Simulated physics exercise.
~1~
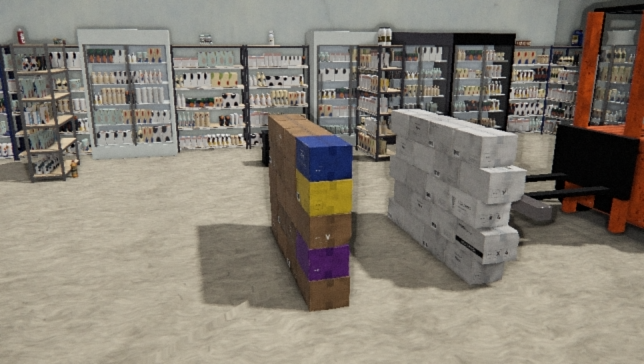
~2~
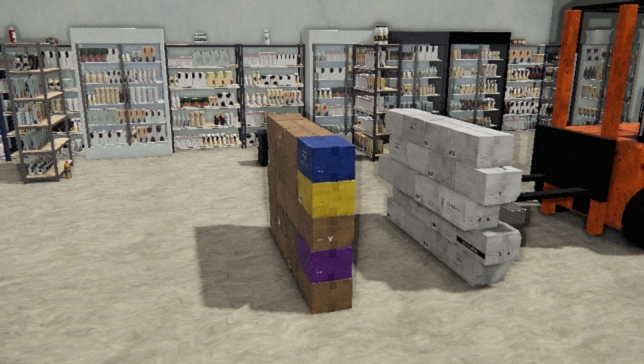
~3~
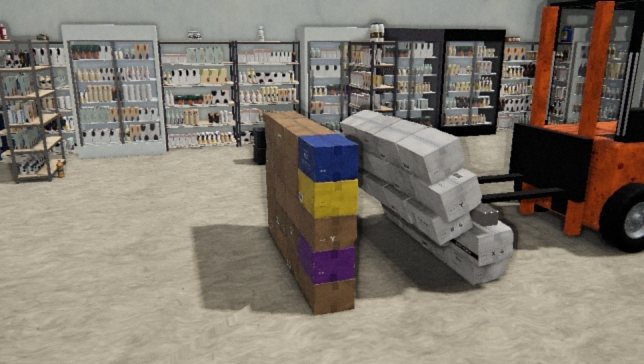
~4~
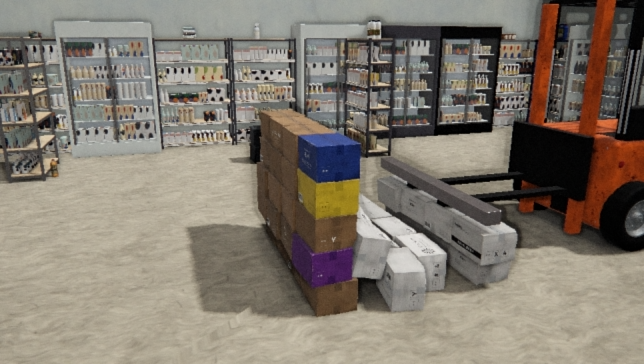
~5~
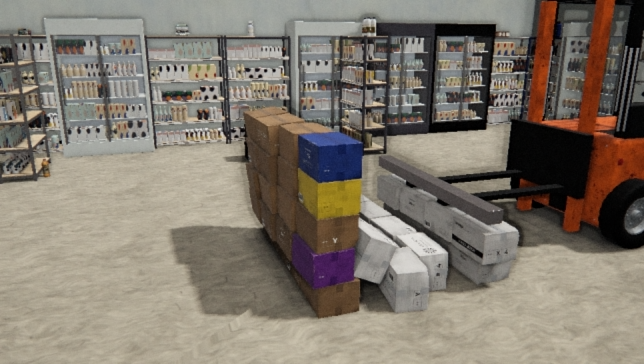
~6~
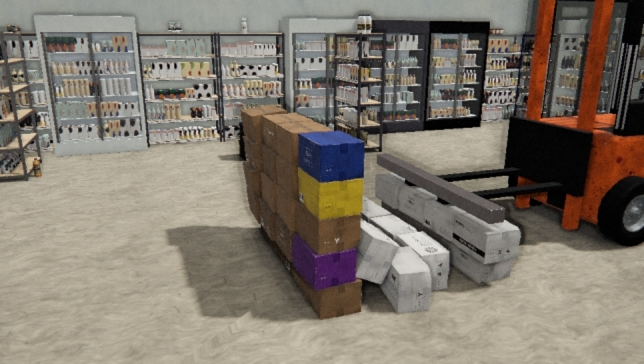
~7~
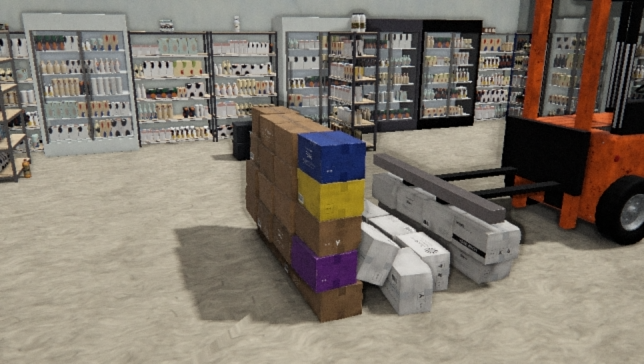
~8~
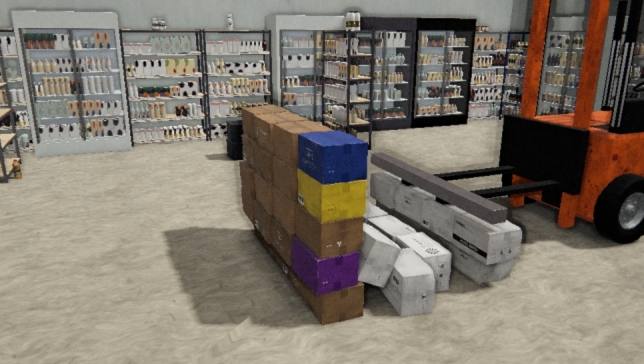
Shop floor with stocked shelves, an orange forklift's beam toppling a pale carton wall against a brown stack that stays standing.
